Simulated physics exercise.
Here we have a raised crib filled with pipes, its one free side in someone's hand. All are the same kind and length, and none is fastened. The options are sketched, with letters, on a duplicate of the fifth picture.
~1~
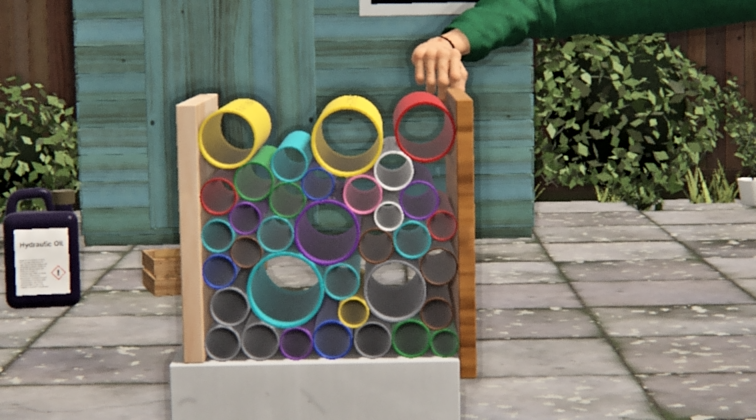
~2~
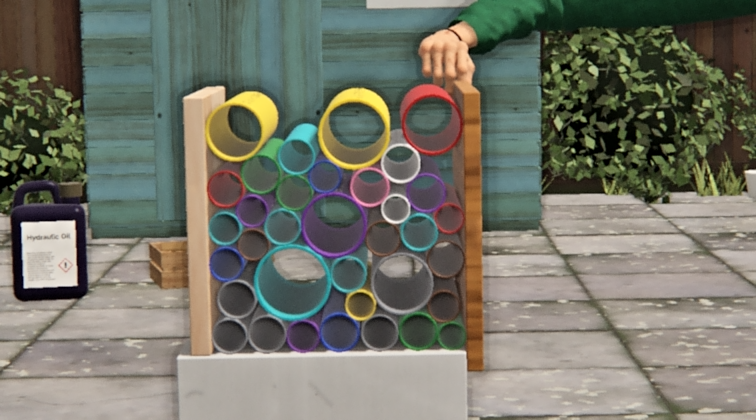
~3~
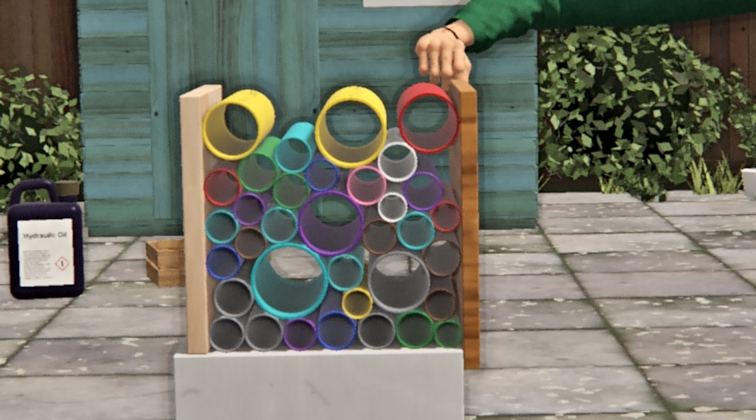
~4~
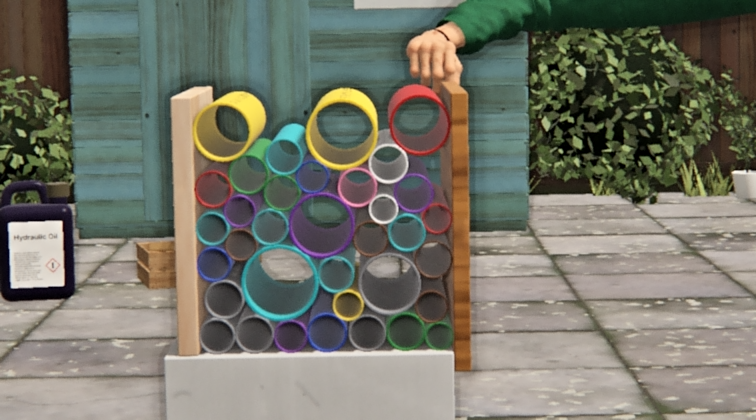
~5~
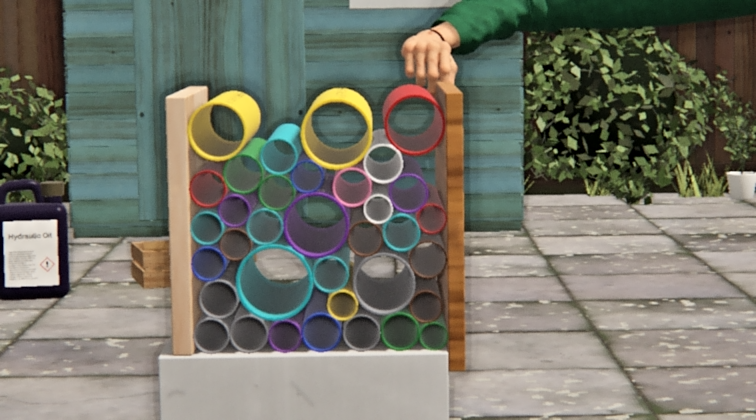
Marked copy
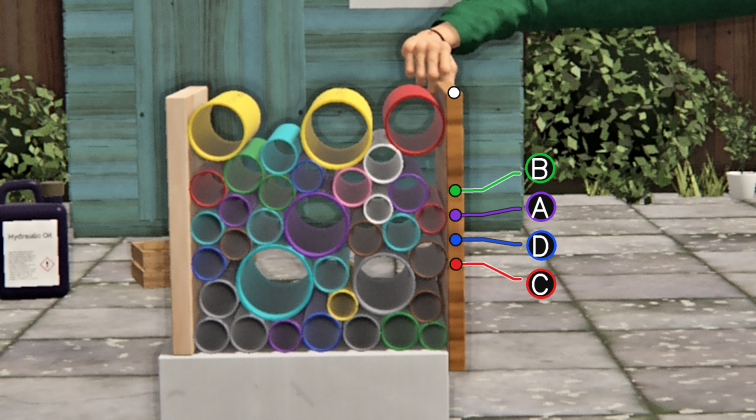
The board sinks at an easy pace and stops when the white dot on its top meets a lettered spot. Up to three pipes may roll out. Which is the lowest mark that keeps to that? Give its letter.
At most to D.
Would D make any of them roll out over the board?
Yes, at D.
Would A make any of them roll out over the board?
At A: Yes.
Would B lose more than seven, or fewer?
At B, fewer than seven.
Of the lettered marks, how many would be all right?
Three of them.
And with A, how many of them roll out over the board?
It comes to one.
On the copy, A at (456, 215); B at (455, 191); C at (456, 264); D at (456, 240); the white dot at (454, 92).
On D. First, top of the board (446, 157).
Then, top of the board (447, 232).
Finally, top of the board (447, 239), one out over the board.
By contrast, A one out over the board; B none out over the board; C four out over the board.
